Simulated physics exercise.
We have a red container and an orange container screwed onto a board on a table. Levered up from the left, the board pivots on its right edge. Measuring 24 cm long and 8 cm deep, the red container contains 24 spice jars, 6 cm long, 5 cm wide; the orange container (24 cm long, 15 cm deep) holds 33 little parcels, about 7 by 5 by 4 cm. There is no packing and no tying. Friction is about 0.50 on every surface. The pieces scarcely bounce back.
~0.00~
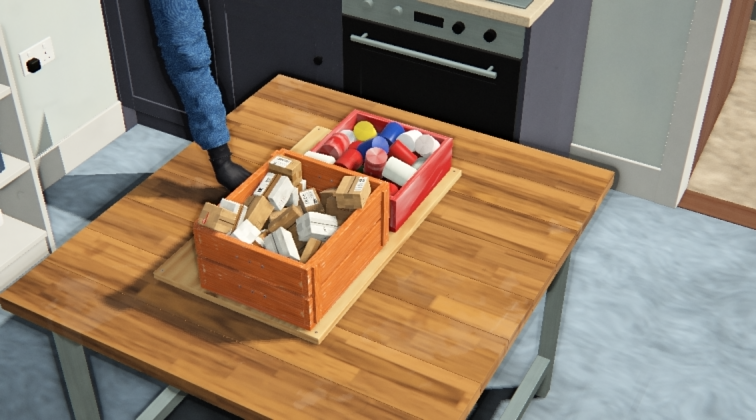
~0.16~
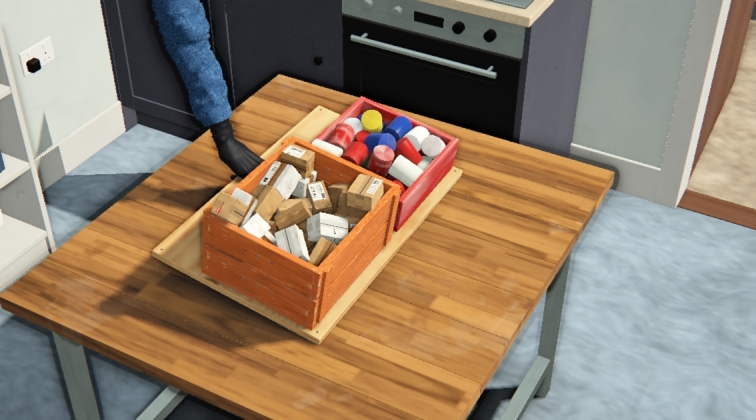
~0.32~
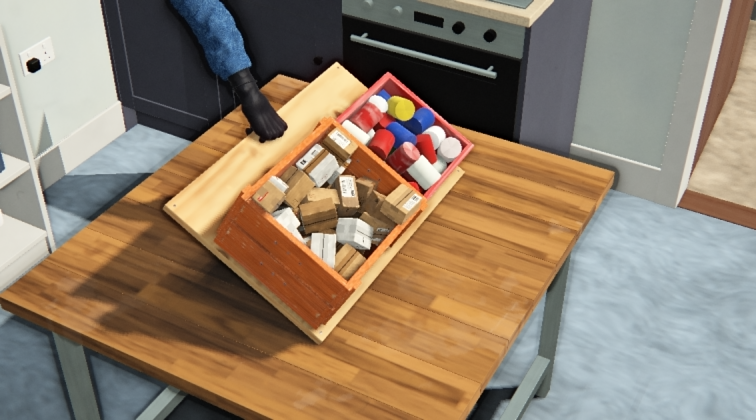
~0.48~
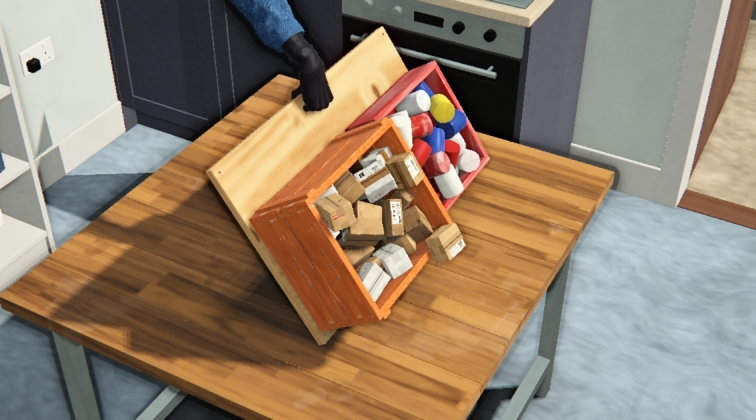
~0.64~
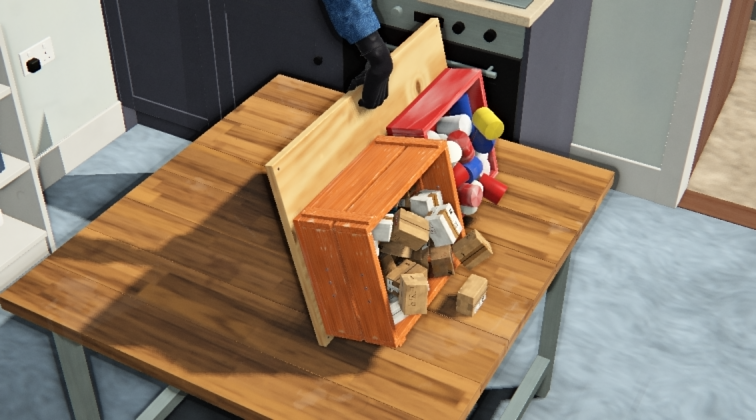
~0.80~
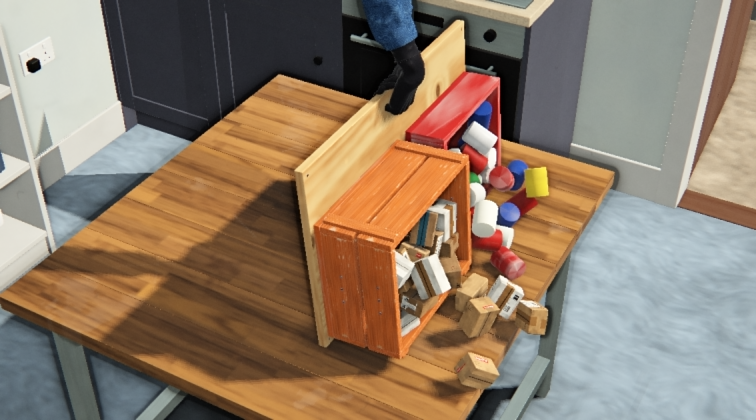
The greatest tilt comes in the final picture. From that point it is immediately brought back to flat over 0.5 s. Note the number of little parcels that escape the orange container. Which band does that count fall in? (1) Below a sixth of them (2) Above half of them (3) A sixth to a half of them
A sixth to a half of them (3).
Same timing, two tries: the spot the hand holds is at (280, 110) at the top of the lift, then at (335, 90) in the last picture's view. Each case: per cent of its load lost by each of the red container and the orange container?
The red container would lose 0 per cent in the first try and 40 per cent in the second, the orange container 10 and then 20 per cent.
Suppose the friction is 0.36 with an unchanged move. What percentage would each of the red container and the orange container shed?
That would cost the red container 70 and the orange container 30 per cent of the load.
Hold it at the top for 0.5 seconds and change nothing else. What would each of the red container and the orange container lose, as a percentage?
In that case you'd see red container shed 70 percent of its load and orange container shed 30 percent.
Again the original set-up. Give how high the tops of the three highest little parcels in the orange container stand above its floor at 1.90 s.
I'd say some 13 cm high.
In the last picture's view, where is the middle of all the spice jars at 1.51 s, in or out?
(505, 230).
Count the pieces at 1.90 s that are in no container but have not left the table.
About 18 of them.
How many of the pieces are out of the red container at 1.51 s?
About: Red container 16.
After 0.98 s, tilt 60°; red container 11 in, 13 out and orange container 25 in, 8 out.
After 1.20 s, tilt 9°; red container 9 in, 15 out and orange container 23 in, 10 out.
After 1.51 s, tilt 0°; red container 9 in, 15 out and orange container 23 in, 10 out.
Final count (at 1.90 s), red container 9 in, 15 out and orange container 23 in, 10 out. Asked share, 10 of 33, 30 per cent.
